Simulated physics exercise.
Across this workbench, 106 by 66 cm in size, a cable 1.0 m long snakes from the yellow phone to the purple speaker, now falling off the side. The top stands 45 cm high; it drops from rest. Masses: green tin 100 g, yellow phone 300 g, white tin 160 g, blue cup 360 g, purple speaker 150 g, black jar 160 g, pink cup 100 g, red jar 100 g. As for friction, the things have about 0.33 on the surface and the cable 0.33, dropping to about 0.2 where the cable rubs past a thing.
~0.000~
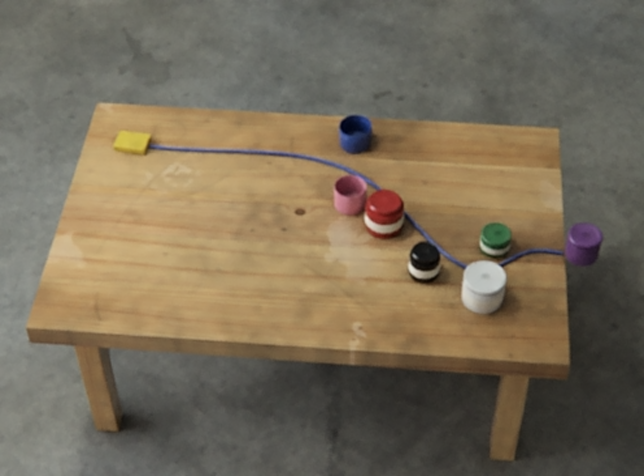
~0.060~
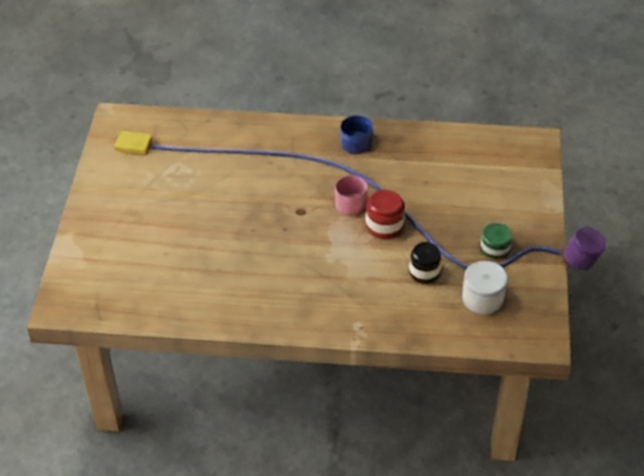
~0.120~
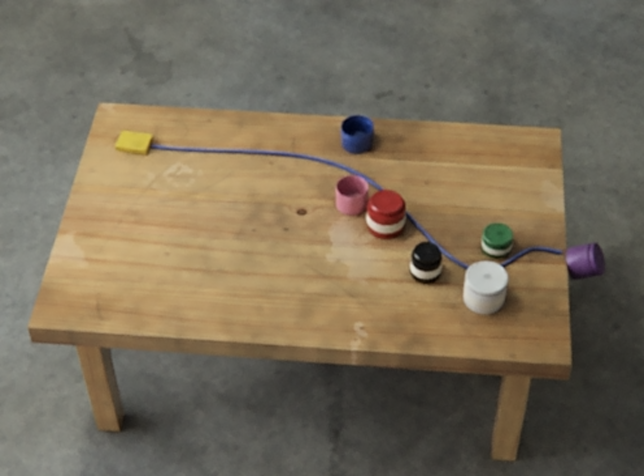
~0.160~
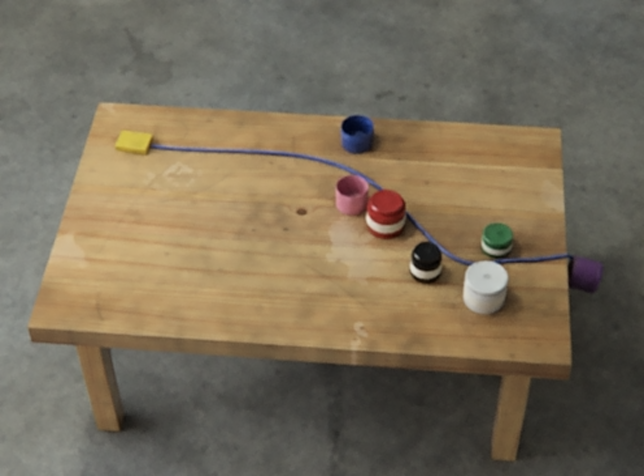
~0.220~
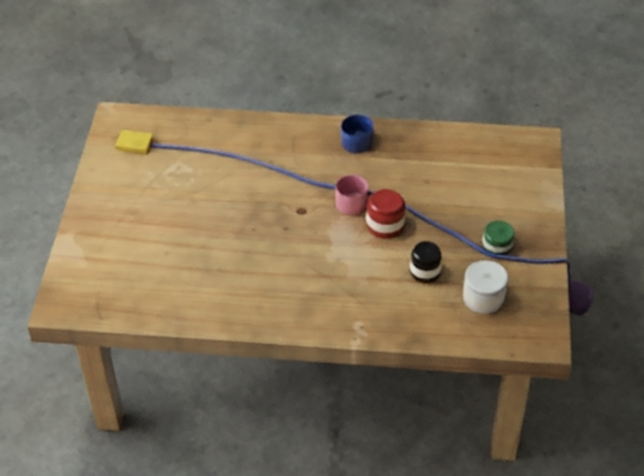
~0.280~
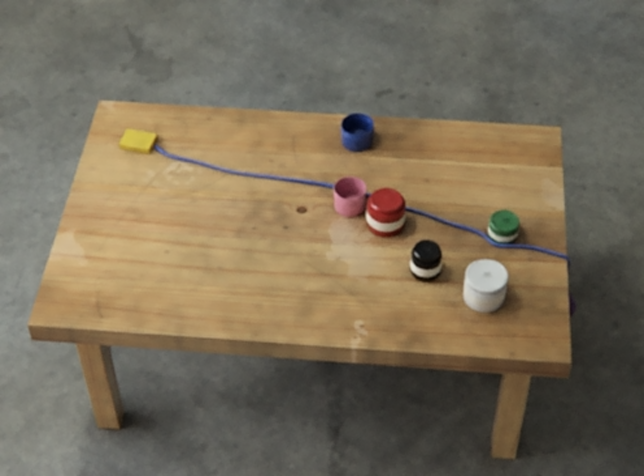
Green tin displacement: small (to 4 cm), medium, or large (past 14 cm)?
Medium.
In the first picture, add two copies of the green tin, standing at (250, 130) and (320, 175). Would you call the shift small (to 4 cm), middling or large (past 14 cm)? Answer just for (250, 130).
There: Small.
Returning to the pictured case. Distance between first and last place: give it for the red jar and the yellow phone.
Final offset from start: Red jar = 0 cm, yellow phone = 4 cm.
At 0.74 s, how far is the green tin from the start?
Green tin: Roughly 8 cm.
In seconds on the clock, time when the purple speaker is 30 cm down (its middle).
On the clock: Not at all.
At 0.5 s, the cable's tail end at (163, 148); green tin 8 cm off its start, purple speaker over the edge, yellow phone 3 cm off its start.
At 0.7 s, the cable's tail end at (166, 149); green tin 8 cm off its start, yellow phone 4 cm off its start, purple speaker over the edge.
At 1.0 s, the cable's tail end at (166, 149); green tin 8 cm off its start at (514, 204), yellow phone 4 cm off its start at (149, 142), purple speaker over the edge.
At 1.2 s, the cable's tail end at (166, 149); green tin 8 cm off its start, purple speaker over the edge, yellow phone 4 cm off its start.
At 2.4 s, the cable's tail end at (166, 149); green tin 8 cm off its start at (514, 205), yellow phone 4 cm off its start at (149, 142), purple speaker over the edge, pink cup 2 cm off its start at (349, 191).
